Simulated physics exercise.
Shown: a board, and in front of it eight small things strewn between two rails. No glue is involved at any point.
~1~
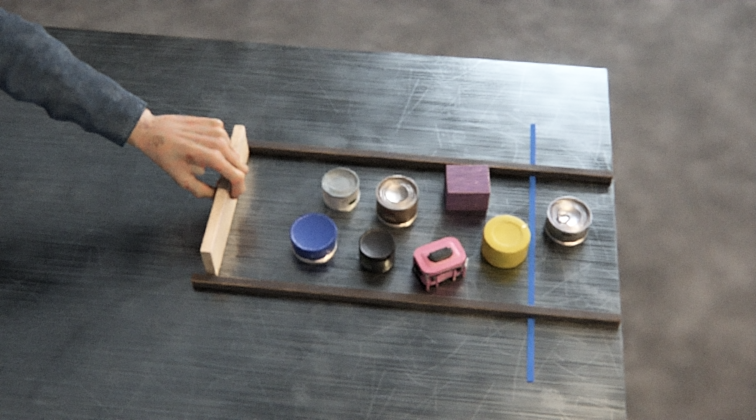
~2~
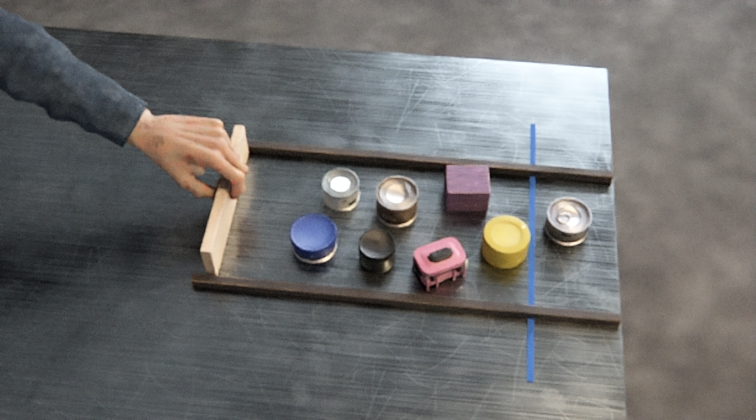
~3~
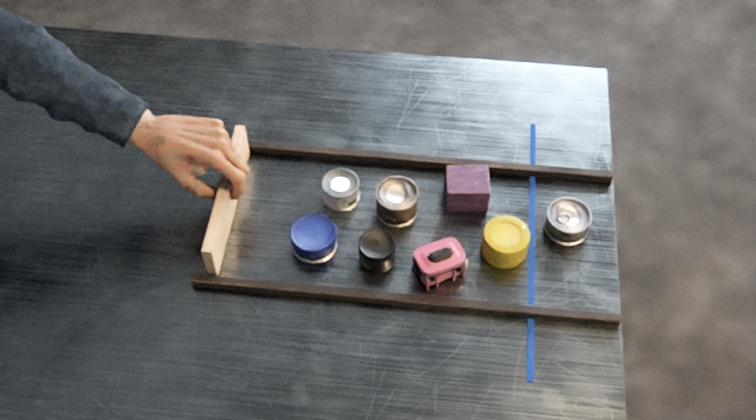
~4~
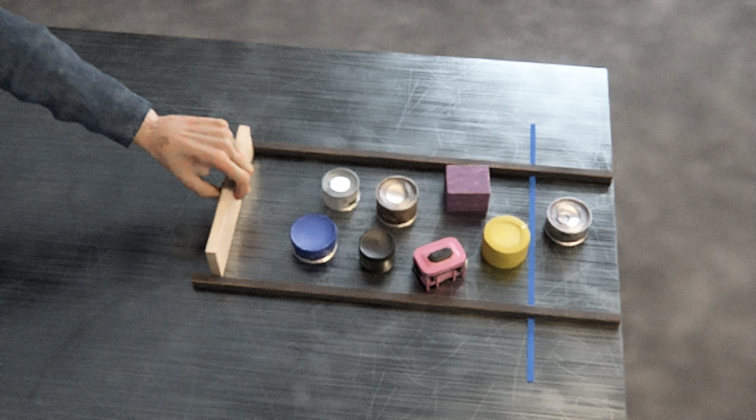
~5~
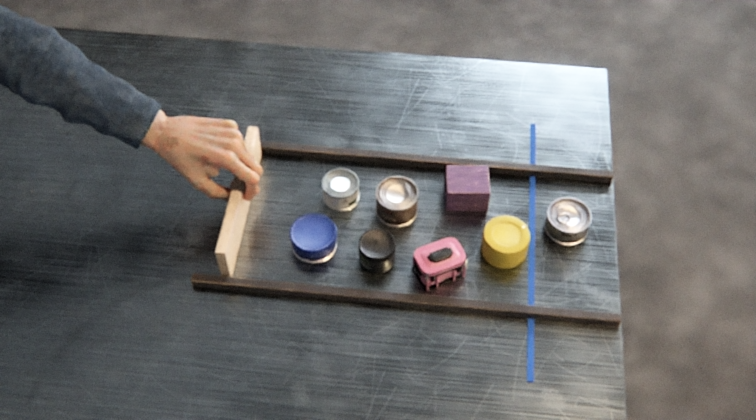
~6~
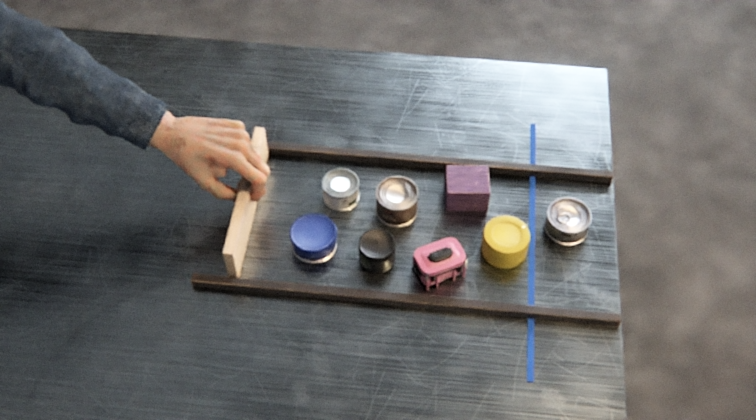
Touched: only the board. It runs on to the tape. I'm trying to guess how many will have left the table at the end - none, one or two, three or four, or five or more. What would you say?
I would say one or two.
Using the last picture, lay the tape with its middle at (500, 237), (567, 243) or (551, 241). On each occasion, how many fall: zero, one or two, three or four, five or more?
No fall at all; either three or four; one or two.
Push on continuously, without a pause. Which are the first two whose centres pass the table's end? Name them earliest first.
In order, first the grey pot, then the yellow lid.
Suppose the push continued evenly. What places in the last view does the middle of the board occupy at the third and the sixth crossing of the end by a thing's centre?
(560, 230), later (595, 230).
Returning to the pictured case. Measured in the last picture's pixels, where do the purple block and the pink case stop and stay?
The purple block at (589, 190), the pink case at (590, 284).
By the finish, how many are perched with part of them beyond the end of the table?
The total here is 1.
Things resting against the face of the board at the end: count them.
Number in contact with it: 3.
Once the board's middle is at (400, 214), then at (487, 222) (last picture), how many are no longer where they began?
By then 6, and 8.
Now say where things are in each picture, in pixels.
The first frame shows grey pot (568, 221); yellow lid (505, 242); purple block (467, 188); board (226, 199); tape (532, 240).
The second frame shows yellow lid (505, 242); white tin (341, 190).
The third frame shows purple block (467, 188); board (227, 199).
The fourth frame shows grey pot (568, 221); pink case (439, 263).
The fifth frame shows yellow lid (505, 242); blue pot (314, 238).
The sixth frame shows grey pot (568, 221); yellow lid (505, 242); purple block (467, 188); board (247, 201); tape (532, 240).
Early on, none off yet; grey pot at rest near (568, 221); yellow lid at rest near (505, 242); purple block at rest near (468, 188).
Finally, the number that fall off is one or two; lost, grey pot.
